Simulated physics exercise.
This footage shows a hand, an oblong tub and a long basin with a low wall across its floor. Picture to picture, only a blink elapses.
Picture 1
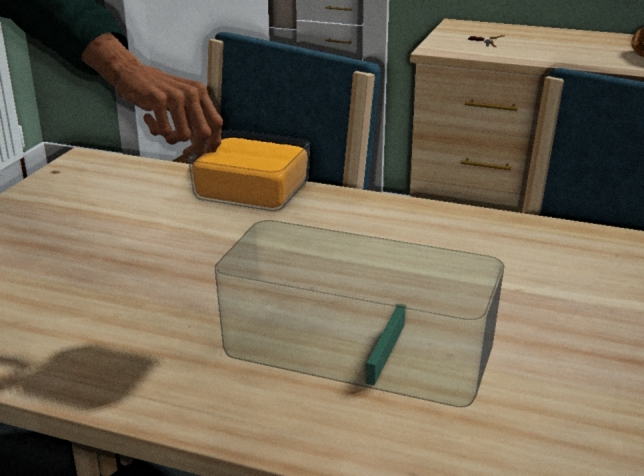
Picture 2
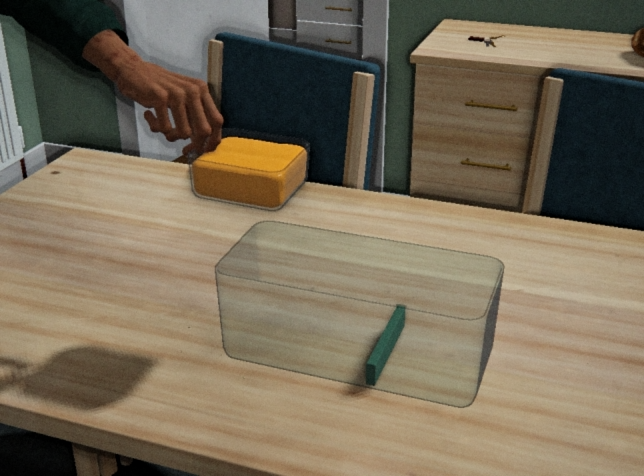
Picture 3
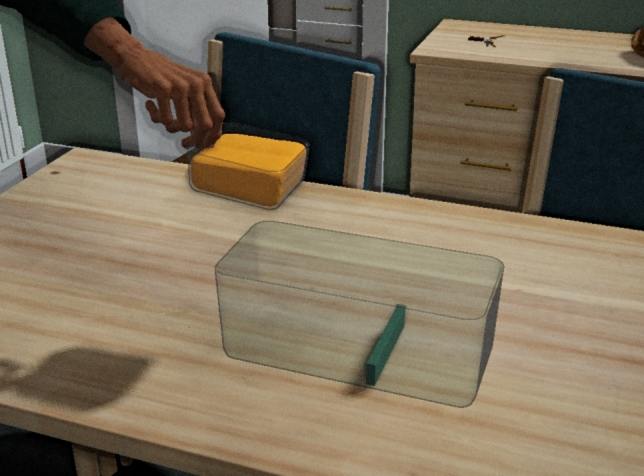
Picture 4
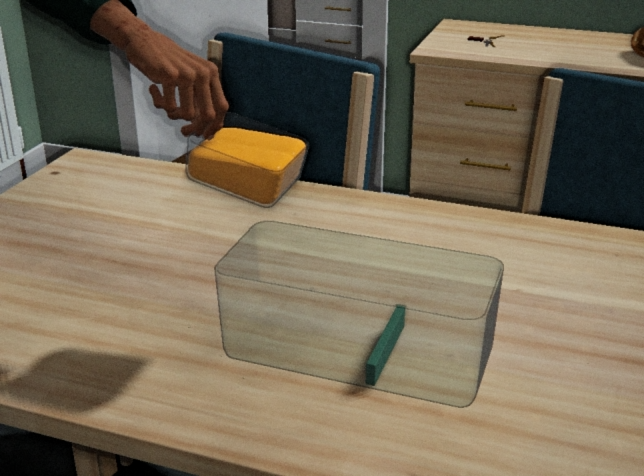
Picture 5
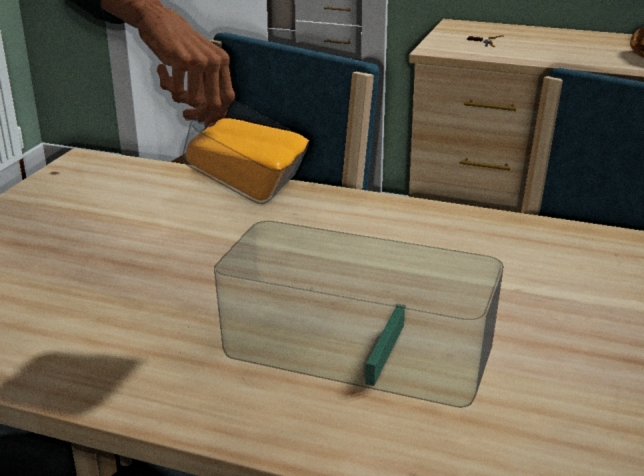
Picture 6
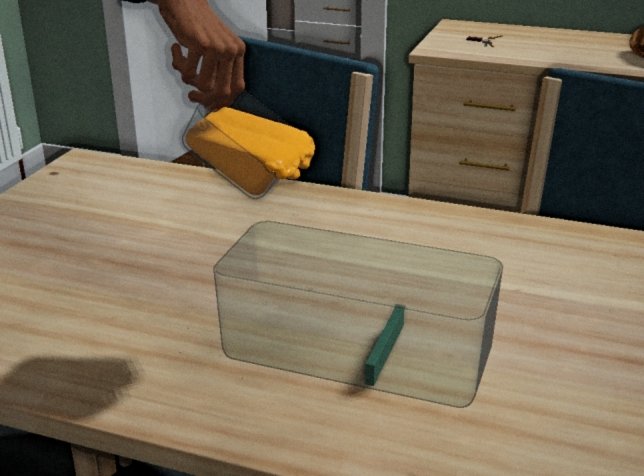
A hand tilts a clear tub rightward until its orange juice begins pouring over the rim.
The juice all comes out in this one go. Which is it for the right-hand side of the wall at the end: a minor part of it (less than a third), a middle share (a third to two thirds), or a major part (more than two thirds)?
Reaches a third, not past two thirds.
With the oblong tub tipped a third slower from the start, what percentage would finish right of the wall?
About 45 per cent.
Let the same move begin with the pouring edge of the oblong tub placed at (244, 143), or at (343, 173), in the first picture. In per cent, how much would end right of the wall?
In order, some 20 and 75 percent.
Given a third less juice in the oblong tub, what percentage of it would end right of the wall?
It should come out close to 35 per cent.
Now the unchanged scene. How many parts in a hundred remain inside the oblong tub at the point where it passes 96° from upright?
About 15 %.
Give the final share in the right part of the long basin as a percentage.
About 50 per cent.
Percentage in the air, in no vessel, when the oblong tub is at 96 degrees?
Something like 60 per cent of it.
A moment on, the oblong tub is tipped on its side and 14 per cent is still to pour, 24 is left of the wall and 0 right of it.
Next, the oblong tub is tipped right over and 0 per cent is still to pour, 31 is left of the wall and 63 right of it.
Then the oblong tub is tipped right over and 0 per cent is still to pour, 45 is left of the wall and 53 right of it.
Later the oblong tub is tipped right over and 0 per cent is still to pour, 46 is left of the wall and 52 right of it.
At rest 46 per cent lies left of the wall, 52 right of it and 2 outside.
